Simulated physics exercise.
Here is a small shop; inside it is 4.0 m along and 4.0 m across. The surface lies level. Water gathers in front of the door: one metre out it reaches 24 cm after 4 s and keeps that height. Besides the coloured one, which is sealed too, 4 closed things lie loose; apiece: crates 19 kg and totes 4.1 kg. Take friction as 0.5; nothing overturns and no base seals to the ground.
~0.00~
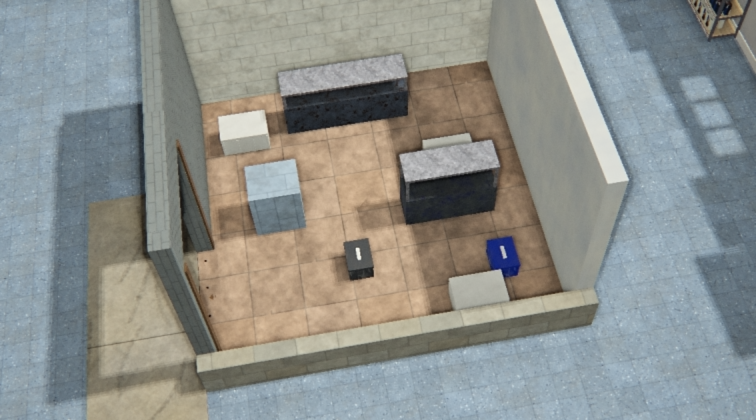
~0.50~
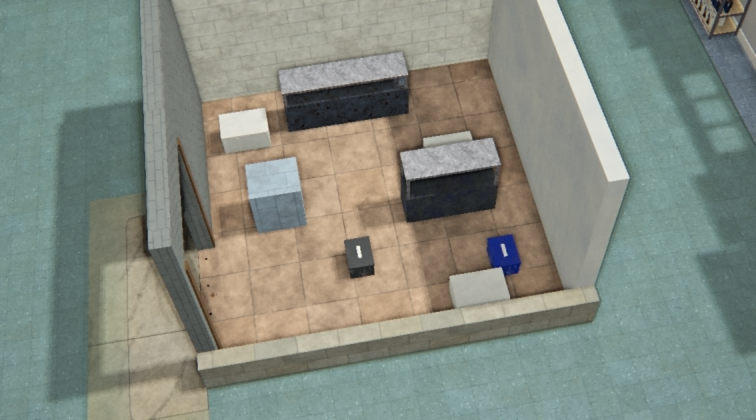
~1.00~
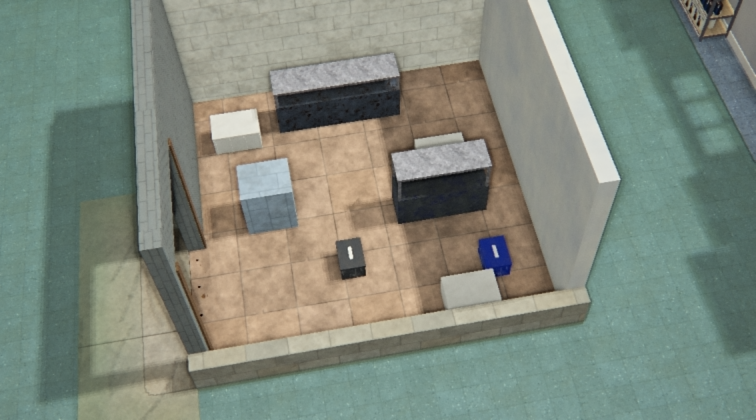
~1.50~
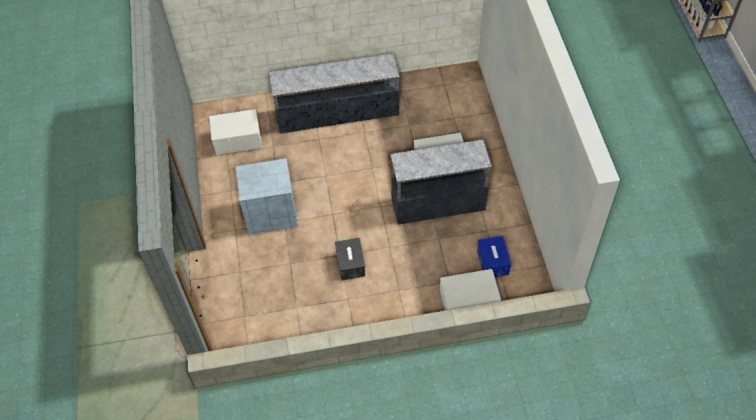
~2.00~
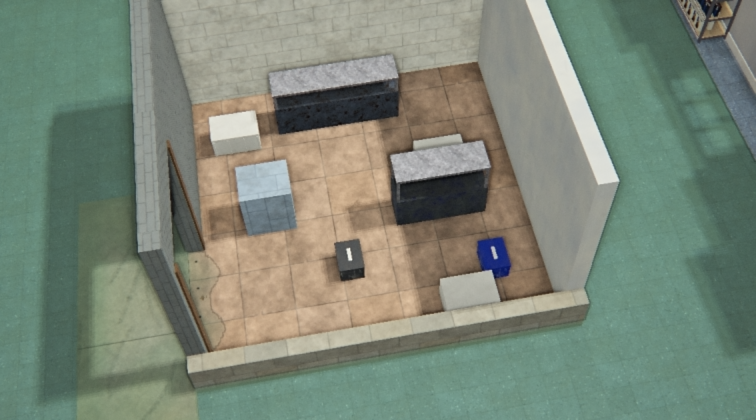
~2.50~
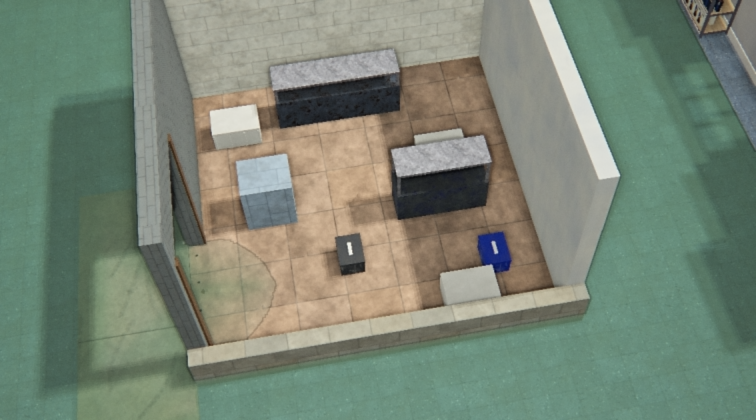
A thin patch of water spreads inside the doorway while the shop's contents stay still.
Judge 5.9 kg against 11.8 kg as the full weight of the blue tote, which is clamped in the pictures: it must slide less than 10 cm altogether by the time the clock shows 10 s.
For it, neither load is enough.
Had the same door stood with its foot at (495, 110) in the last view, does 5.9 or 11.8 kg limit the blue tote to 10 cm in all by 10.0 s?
Then the lower weight is enough.
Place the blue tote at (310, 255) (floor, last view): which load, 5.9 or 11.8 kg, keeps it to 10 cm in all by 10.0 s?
Neither holds.
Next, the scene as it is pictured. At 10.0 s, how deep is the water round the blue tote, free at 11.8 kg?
Roughly 16 cm.
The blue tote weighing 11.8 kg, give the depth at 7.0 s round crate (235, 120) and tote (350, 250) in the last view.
Roughly 2 and 5 cm.
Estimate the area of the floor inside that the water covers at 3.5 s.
Roughly 3.0 m2.
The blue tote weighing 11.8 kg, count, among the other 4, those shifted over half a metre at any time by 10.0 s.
I count 2.
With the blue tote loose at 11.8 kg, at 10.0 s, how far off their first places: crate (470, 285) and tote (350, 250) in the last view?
In turn: 30 cm, 250 cm.
After 3.5 s the blue tote would be 0 cm from its start with 5.9 kg and 0 cm from its start with 11.8 kg; 0 cm of water round it then.
After 4.5 s the blue tote would be 0 cm from its start with 5.9 kg and 0 cm from its start with 11.8 kg; 1 cm of water round it then.
After 7.0 s the blue tote would be 27 cm from its start with 5.9 kg and 29 cm from its start with 11.8 kg; 22 cm of water round it then.
After 10.0 s the blue tote would be 116 cm from its start with 5.9 kg and 264 cm from its start with 11.8 kg; 16 cm of water round it then.
